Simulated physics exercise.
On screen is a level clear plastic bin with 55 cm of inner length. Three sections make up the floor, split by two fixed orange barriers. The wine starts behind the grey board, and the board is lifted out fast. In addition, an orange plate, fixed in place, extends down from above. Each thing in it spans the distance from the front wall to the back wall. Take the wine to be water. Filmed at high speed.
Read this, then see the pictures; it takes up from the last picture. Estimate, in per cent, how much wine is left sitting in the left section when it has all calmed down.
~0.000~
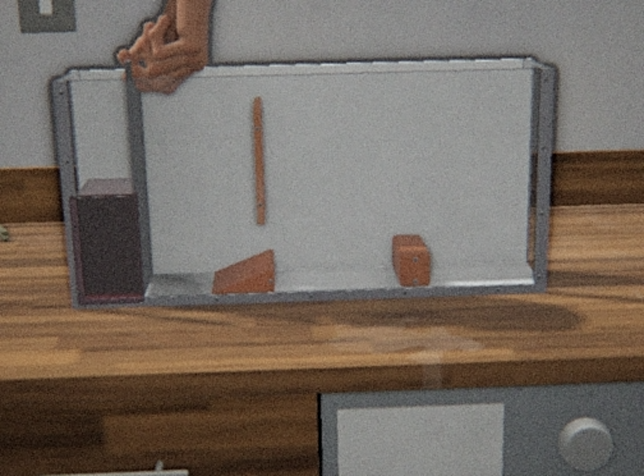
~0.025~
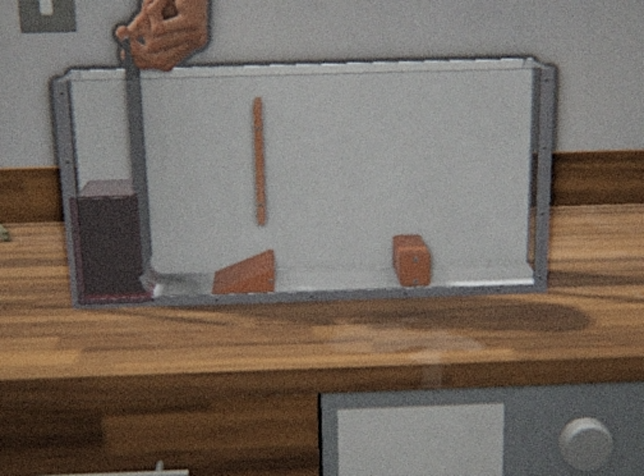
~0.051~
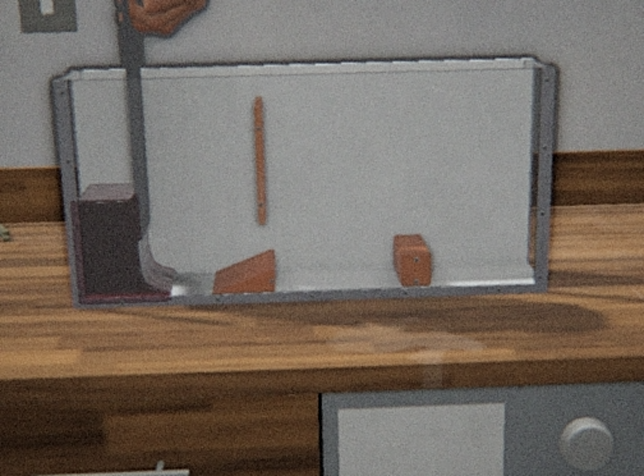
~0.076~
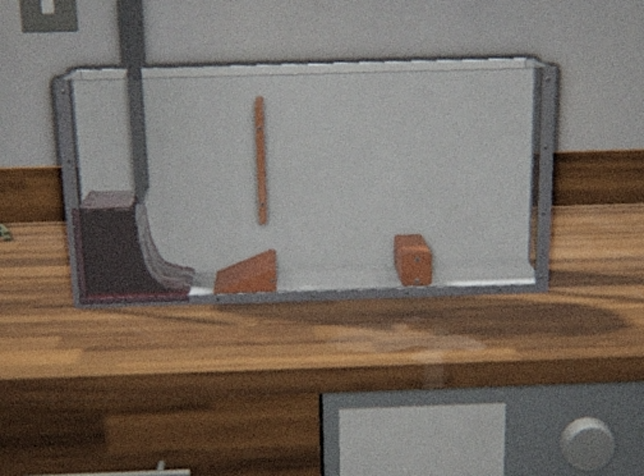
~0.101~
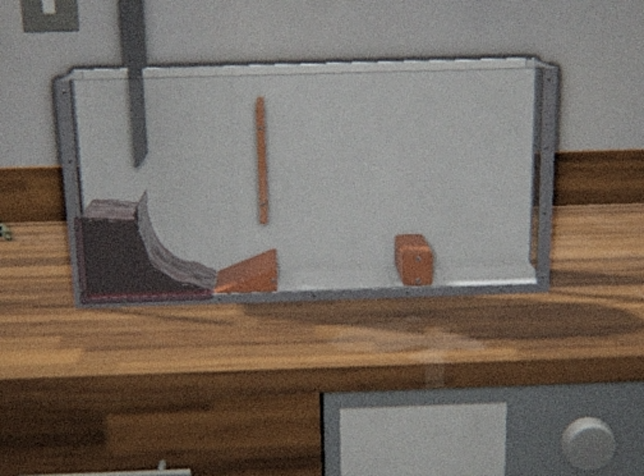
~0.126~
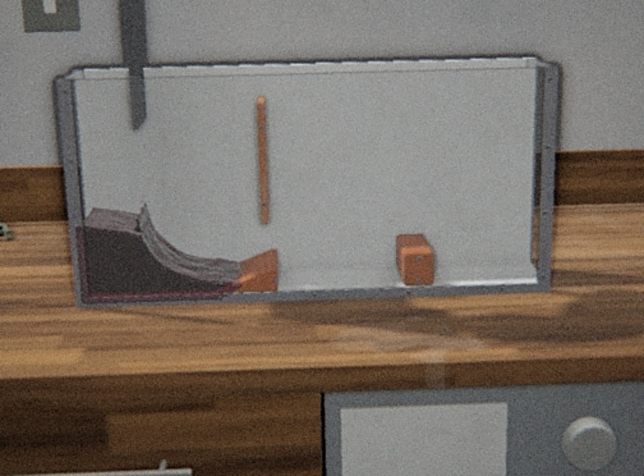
Around 46 percent of it.
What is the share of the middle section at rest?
Roughly 48 percent.
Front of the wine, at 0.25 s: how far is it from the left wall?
About 34 cm.
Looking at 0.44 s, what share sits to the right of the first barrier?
Near 48 in a hundred at that instant.
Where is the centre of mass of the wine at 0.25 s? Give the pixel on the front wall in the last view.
I'd put it somewhere about (199, 274) in that last view.
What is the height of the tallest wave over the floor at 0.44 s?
About 8.0 cm.
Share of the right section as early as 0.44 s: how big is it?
Roughly 2 percent.
After 0.25 s 22 per cent is beyond the first barrier and 0 beyond the second.
After 0.44 s 49 per cent is beyond the first barrier and 3 beyond the second.
After 0.78 s 57 per cent is beyond the first barrier and 6 beyond the second.
In the end the left section holds 46, the middle 47 and the right 6 per cent.
